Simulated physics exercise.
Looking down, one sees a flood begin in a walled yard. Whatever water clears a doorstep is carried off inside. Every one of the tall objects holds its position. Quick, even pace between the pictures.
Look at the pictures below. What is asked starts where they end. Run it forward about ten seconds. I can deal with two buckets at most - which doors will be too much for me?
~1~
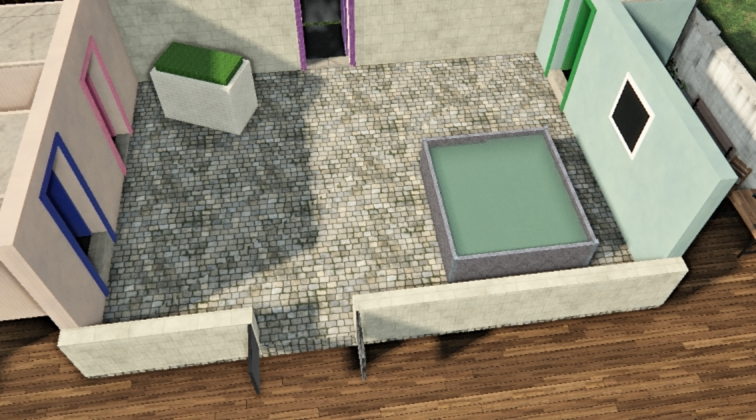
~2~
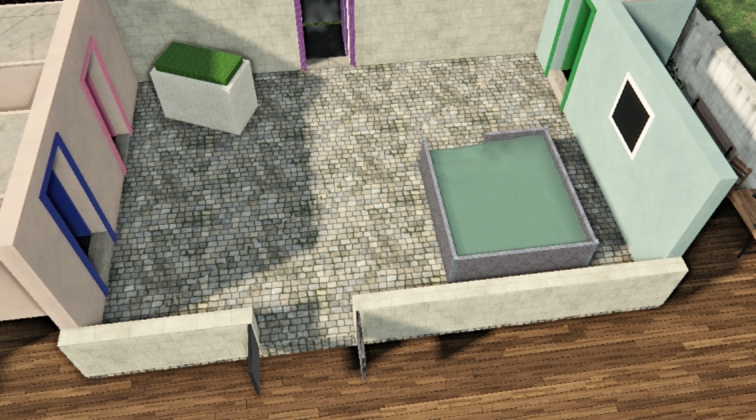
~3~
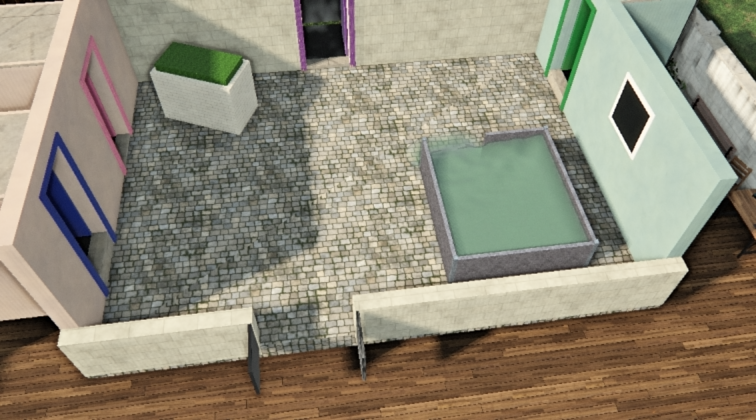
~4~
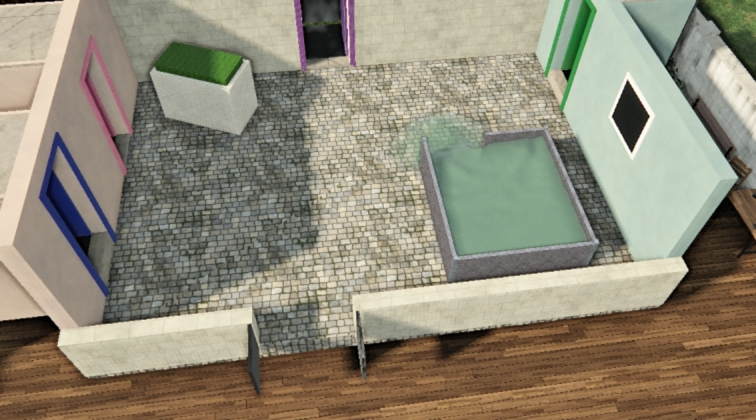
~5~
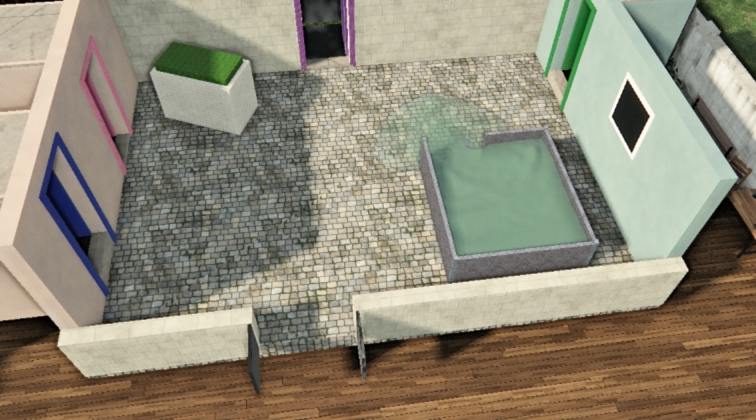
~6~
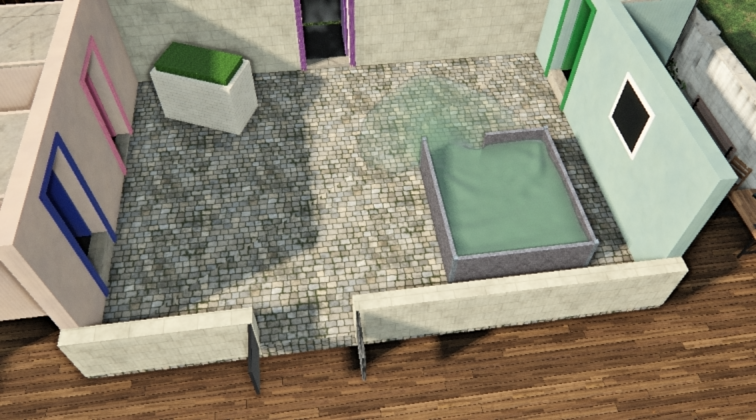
As I see it, the blue door doesn't get too much water coming through, the purple door gets too much water coming through, the green door doesn't get too much water coming through, the pink door doesn't get too much water coming through.
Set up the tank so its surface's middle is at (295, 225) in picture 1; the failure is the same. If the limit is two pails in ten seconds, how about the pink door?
Pink: Overshoots.
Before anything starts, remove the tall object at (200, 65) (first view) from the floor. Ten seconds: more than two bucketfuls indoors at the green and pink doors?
Going through them, I find the green door escapes flooding and the pink door overflows.
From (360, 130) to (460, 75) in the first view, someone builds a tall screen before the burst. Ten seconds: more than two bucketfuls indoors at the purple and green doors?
Purple door stays within the limit, green door overshoots.
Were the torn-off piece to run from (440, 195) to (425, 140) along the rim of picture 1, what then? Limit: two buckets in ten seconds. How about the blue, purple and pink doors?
Blue door stays within the limit, purple door stays within the limit, pink door exceeds the limit.
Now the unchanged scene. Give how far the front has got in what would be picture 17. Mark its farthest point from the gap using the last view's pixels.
At roughly (238, 79).
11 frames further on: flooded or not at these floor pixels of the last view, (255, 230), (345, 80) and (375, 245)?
Result, as listed: Not wetted / wetted / not wetted.
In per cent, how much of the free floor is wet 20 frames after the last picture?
Roughly 40 %.
A moment on, water covers 25 % of the floor; the blue door not reached, the purple door not reached, the green door not reached, the pink door not reached.
Next, water covers 30 % of the floor; the blue door not reached, the purple door under two buckets in, the green door wet at the sill, nothing in, the pink door not reached.
Then, water covers 40 % of the floor; the blue door not reached, the purple door over two buckets in, the green door wet at the sill, nothing in, the pink door not reached.
Later, water covers 70 % of the floor; the blue door wet at the sill, nothing in, the purple door far over two buckets in, the green door wet at the sill, nothing in, the pink door wet at the sill, nothing in.
In the end, water covers 95 % of the floor; the blue door wet at the sill, nothing in, the purple door far over two buckets in, the green door wet at the sill, nothing in, the pink door wet at the sill, nothing in.
